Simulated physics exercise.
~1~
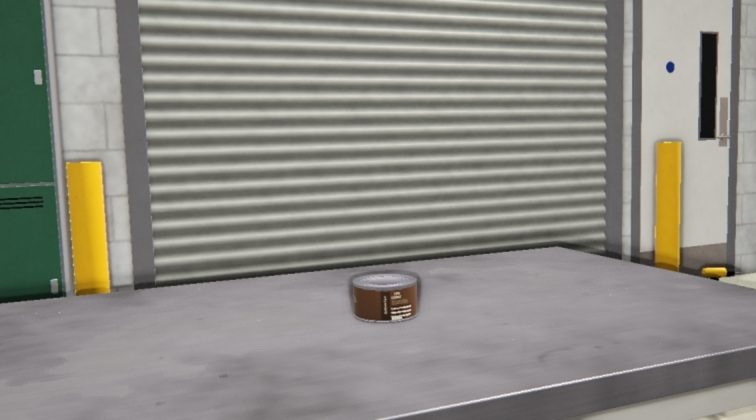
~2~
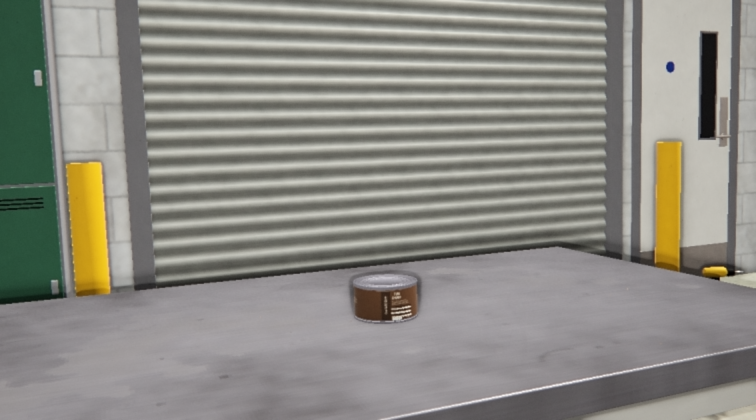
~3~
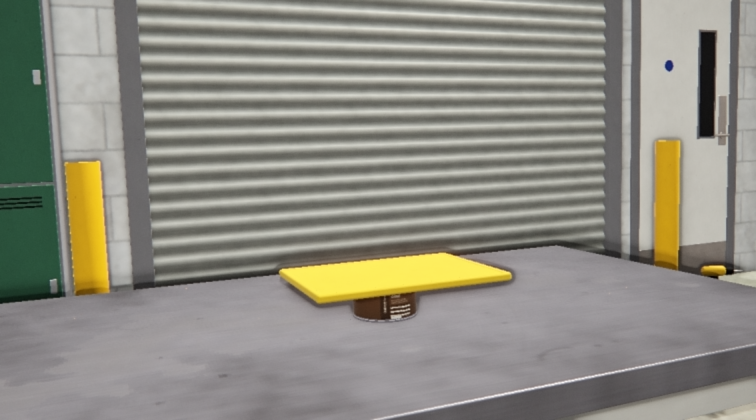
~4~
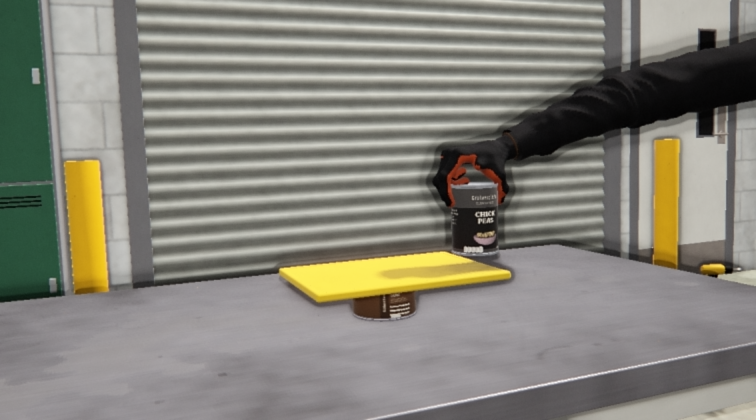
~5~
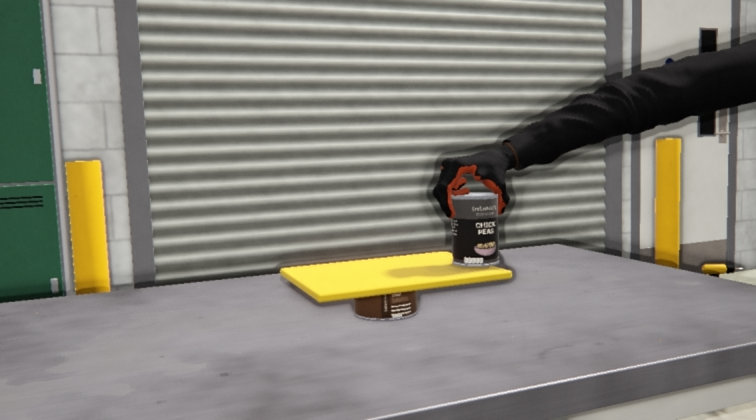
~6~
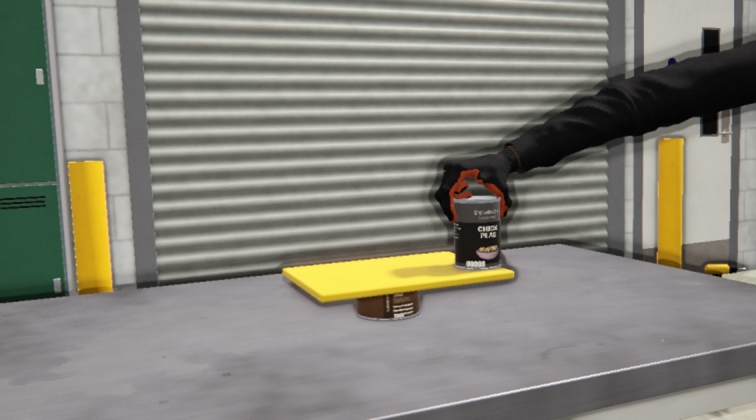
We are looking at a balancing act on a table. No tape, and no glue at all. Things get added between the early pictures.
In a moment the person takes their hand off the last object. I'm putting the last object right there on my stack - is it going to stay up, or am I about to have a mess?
It will fall over.
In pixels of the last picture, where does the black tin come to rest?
The object winds up at approximately (538, 280).
Then, 0.30 s on from there, black tin now fallen; yellow lid turned 20° from how it was put.
Then, 0.40 s on from there, yellow lid turned 29° from how it was put.
Then, 0.60 s on from there, yellow lid turned 8° from how it was put.
Then, 0.70 s on from there, yellow lid turned 5° from how it was put.
In the end, fallen, black tin; the other 2 unmoved. At the end, from the last picture's camera, black tin near (538, 279). The stack loses its balance.
